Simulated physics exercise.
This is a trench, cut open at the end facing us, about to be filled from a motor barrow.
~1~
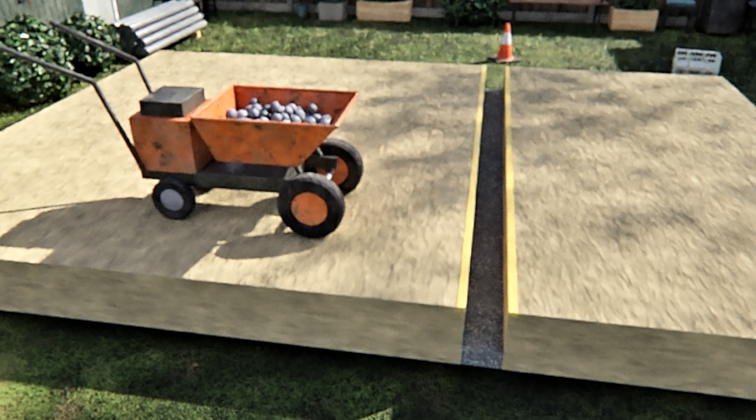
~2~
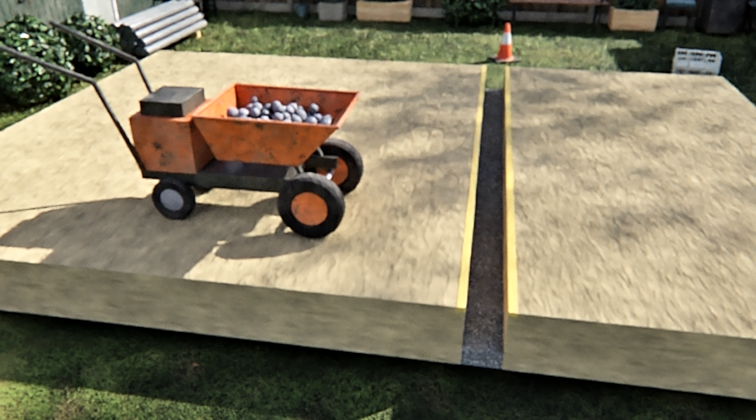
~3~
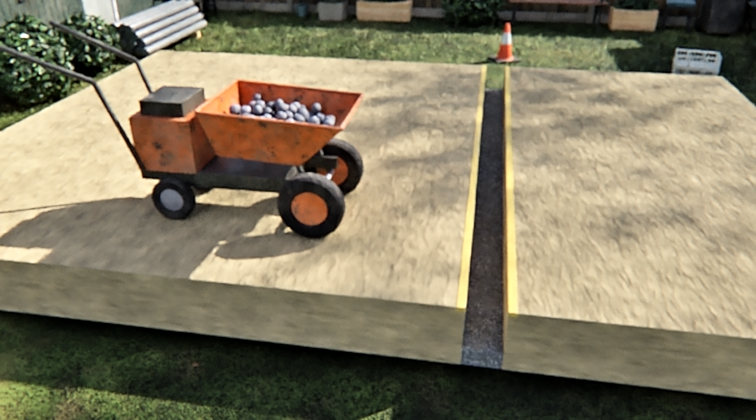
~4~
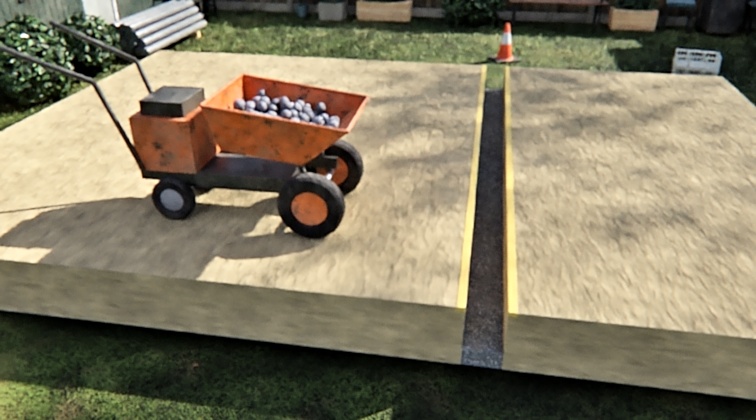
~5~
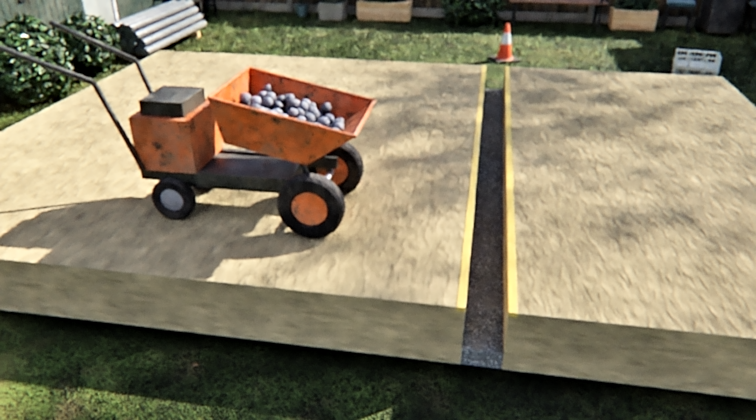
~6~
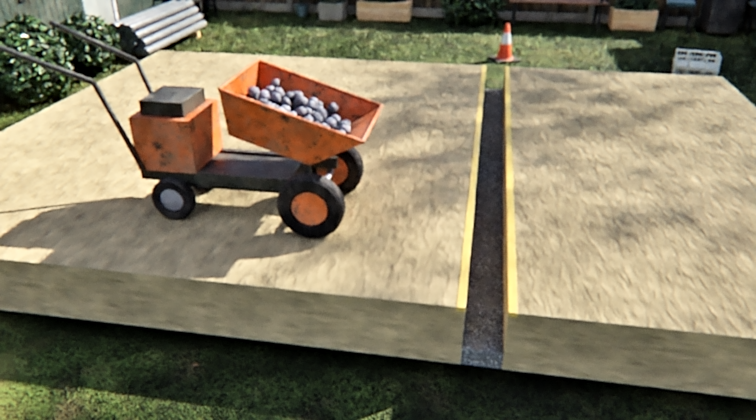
The orange skip of a motor barrow tilts gradually to the right, carrying grey round cobbles.
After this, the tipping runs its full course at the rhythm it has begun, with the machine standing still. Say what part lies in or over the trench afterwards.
Between the edges lies less than half of the load.
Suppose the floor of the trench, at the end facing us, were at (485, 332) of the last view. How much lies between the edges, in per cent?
Near 30 %.
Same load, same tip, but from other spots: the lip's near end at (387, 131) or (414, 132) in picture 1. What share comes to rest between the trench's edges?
The first gives 90 %, the second 60 %.
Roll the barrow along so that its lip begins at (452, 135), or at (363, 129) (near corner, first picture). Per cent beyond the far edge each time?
The first gives 90 %, the second 0 %.
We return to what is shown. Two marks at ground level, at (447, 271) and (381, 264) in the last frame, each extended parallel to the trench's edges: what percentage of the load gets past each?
Near 50 % and 100 %.
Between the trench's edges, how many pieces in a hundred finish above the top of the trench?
Roughly 0 in a hundred.
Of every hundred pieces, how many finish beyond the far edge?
Some 0 per cent.
Just after the last frame, skip tipped steeply; every one in the skip.
A moment on, skip tipped right over; roughly half in the skip; roughly half short of the trench; just a few in or heaped over the trench; just a few falling.
Further on, skip tipped right over; just a few in the skip; roughly two thirds short of the trench; roughly a quarter in or heaped over the trench; just a few beyond it.
When it is over, skip tipped right over; just a few in the skip; roughly two thirds short of the trench; roughly a third in or heaped over the trench; just a few beyond it.
